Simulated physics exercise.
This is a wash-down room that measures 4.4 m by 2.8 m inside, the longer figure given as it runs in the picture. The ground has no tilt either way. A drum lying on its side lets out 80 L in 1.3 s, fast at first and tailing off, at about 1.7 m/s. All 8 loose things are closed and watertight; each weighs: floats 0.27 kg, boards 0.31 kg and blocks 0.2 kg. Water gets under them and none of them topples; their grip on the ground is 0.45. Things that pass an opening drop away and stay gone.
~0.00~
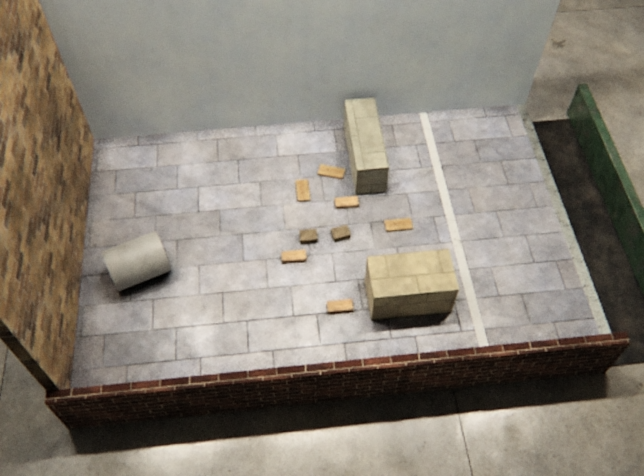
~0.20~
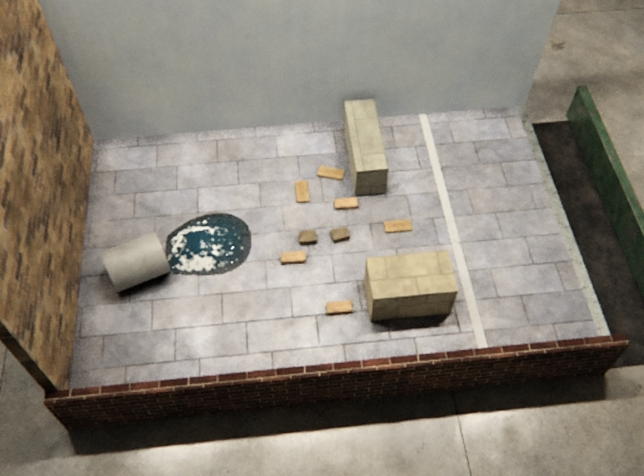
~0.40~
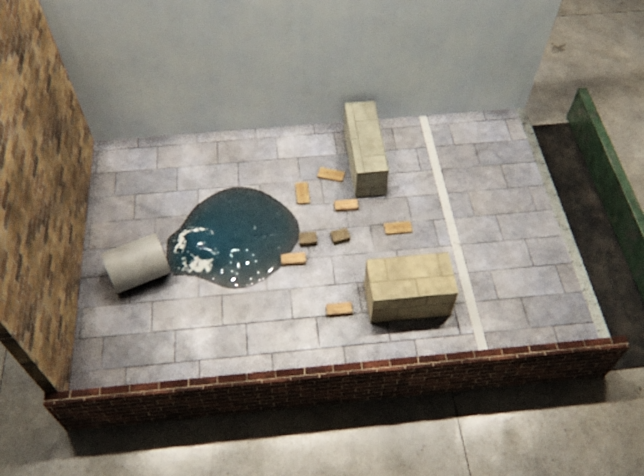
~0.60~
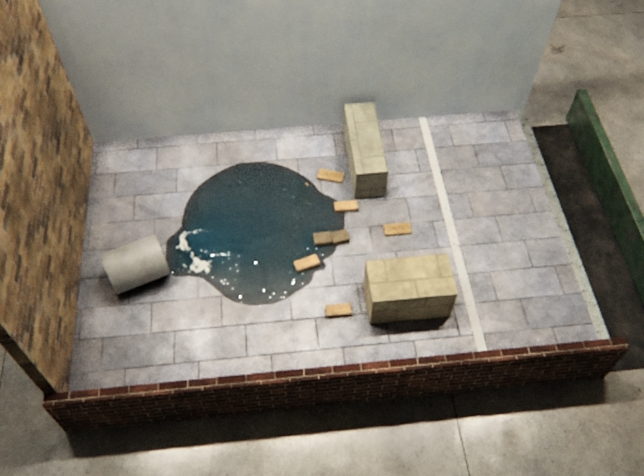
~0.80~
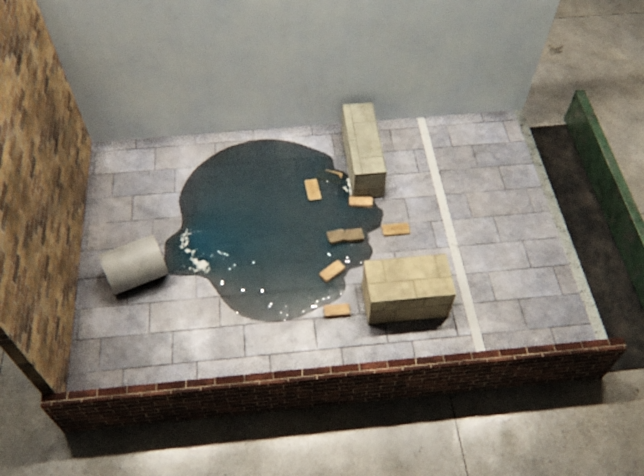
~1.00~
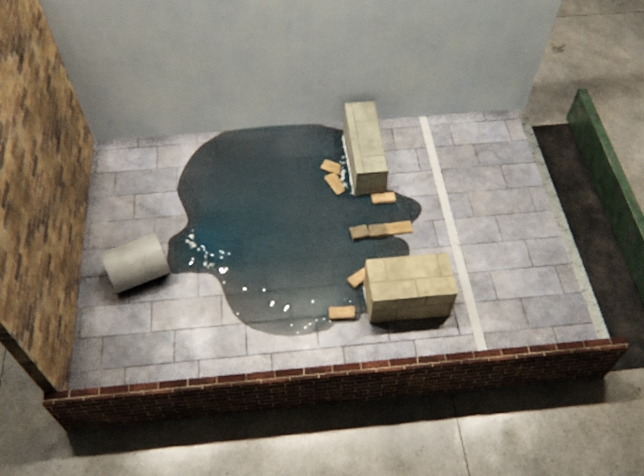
In a walled room, dark water spreads rightward from a gray drum and pushes small blocks along.
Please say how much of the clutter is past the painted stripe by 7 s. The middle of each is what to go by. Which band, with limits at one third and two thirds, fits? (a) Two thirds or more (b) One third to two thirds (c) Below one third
Answer: B.
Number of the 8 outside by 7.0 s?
4.
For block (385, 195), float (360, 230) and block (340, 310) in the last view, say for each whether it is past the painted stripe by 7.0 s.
Taking them as listed, the first one succeeded, the second succeeded and the third failed.
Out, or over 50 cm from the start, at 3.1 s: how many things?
By my tally, 8.
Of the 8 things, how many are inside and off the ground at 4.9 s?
0 at that moment.
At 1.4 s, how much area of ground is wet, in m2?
That flooded area is roughly 4.5 m2.
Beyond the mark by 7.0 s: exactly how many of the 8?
Tally: 5.
After 1.4 s 0 of 8 are over the mark; 6 afloat.
After 3.1 s 5 of 8 are over the mark; 5 afloat.
After 4.9 s 5 of 8 are over the mark; 0 afloat.
After 7.0 s 5 of 8 are over the mark; 0 afloat.
